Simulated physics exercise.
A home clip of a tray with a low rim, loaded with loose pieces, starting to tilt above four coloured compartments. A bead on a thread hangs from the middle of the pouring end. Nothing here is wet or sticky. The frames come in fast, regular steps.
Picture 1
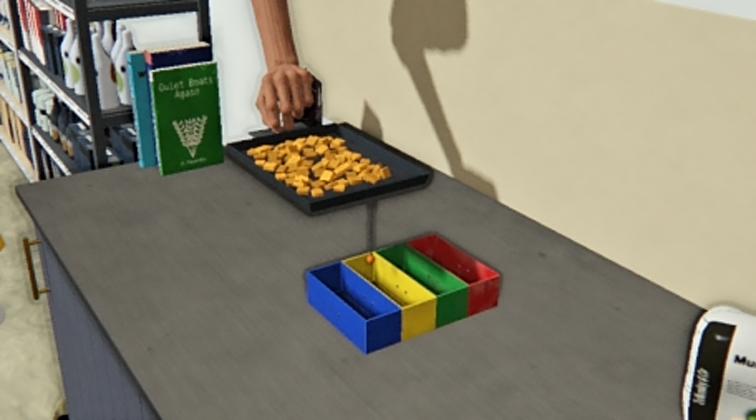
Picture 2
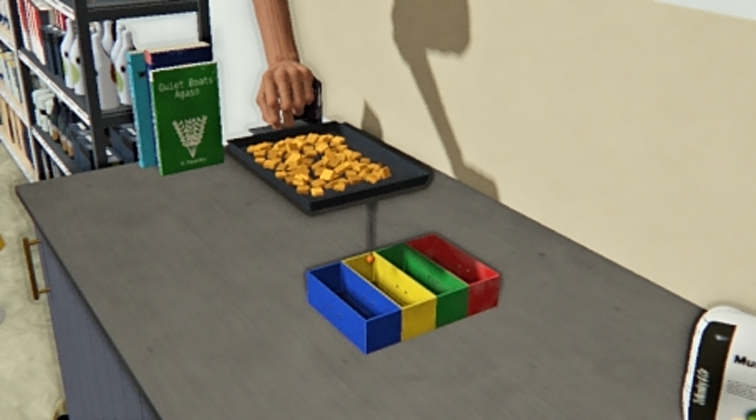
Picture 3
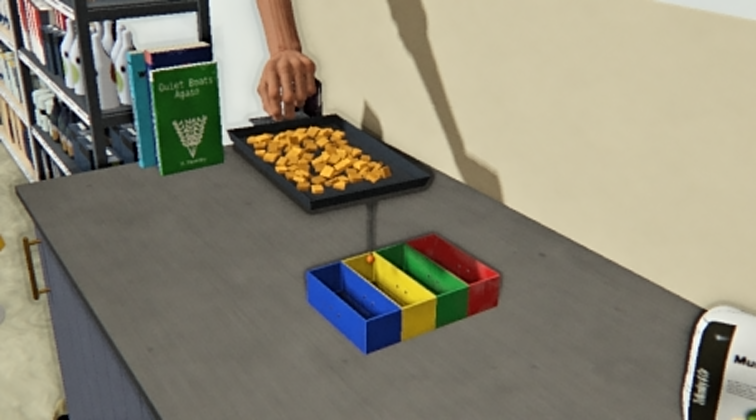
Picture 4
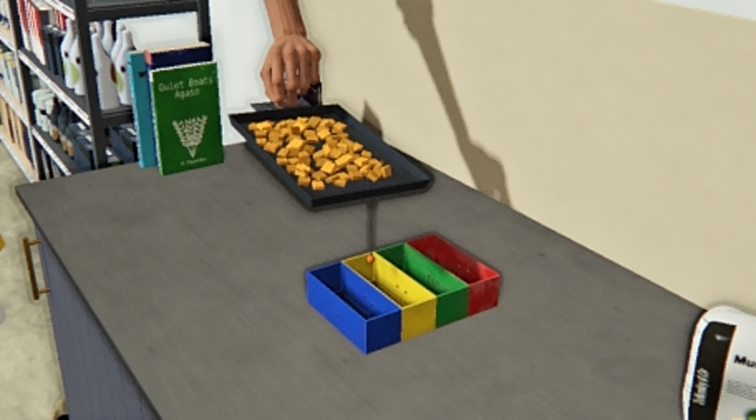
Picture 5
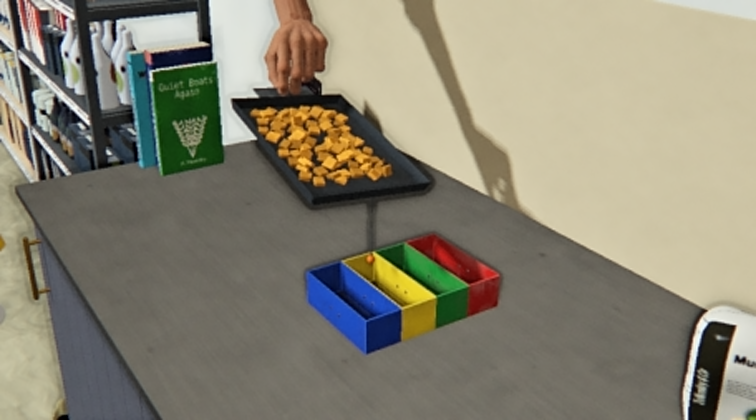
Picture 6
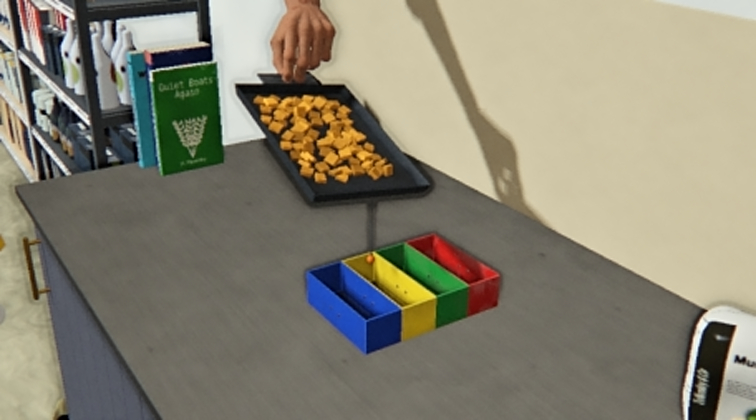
The footage shows a hand gripping the far end of a dark tray of small golden-brown pieces, first holding it level, then gradually raising that end so the tray slopes toward blue, yellow, green and red compartments on a grey counter.
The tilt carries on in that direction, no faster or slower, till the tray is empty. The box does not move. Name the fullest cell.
The green cell gets the most.
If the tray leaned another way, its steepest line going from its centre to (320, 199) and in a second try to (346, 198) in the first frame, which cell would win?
First that blue cell, then that blue cell.
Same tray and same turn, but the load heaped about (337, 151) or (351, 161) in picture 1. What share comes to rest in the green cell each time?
In turn 50 and 50 in a hundred.
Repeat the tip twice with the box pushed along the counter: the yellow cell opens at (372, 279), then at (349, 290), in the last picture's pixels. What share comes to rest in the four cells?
First some 100, then 60 per cent.
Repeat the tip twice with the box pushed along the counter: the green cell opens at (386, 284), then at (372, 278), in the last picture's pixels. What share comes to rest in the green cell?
Roughly 10 per cent, and 10 per cent.
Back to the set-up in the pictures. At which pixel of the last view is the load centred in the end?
Around (421, 288).
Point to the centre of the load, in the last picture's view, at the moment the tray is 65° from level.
Near (396, 172).
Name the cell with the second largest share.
Next in line is red.
Soon after the last picture, tray tipped steeply; nearly all on the tray; a stray few falling or outside the box.
A little later, tray tipped past a quarter turn; a small part on the tray; about a third in the green cell; about a quarter in the red cell; a small part in the yellow cell; a small part falling or outside the box.
Later still, tray tipped past a quarter turn; about half in the green cell; about a quarter in the red cell; about a quarter in the yellow cell; a stray few falling or outside the box.
At rest, tray tipped past a quarter turn; about half in the green cell; about a quarter in the red cell; about a quarter in the yellow cell; none in the blue cell; a stray few outside the box.
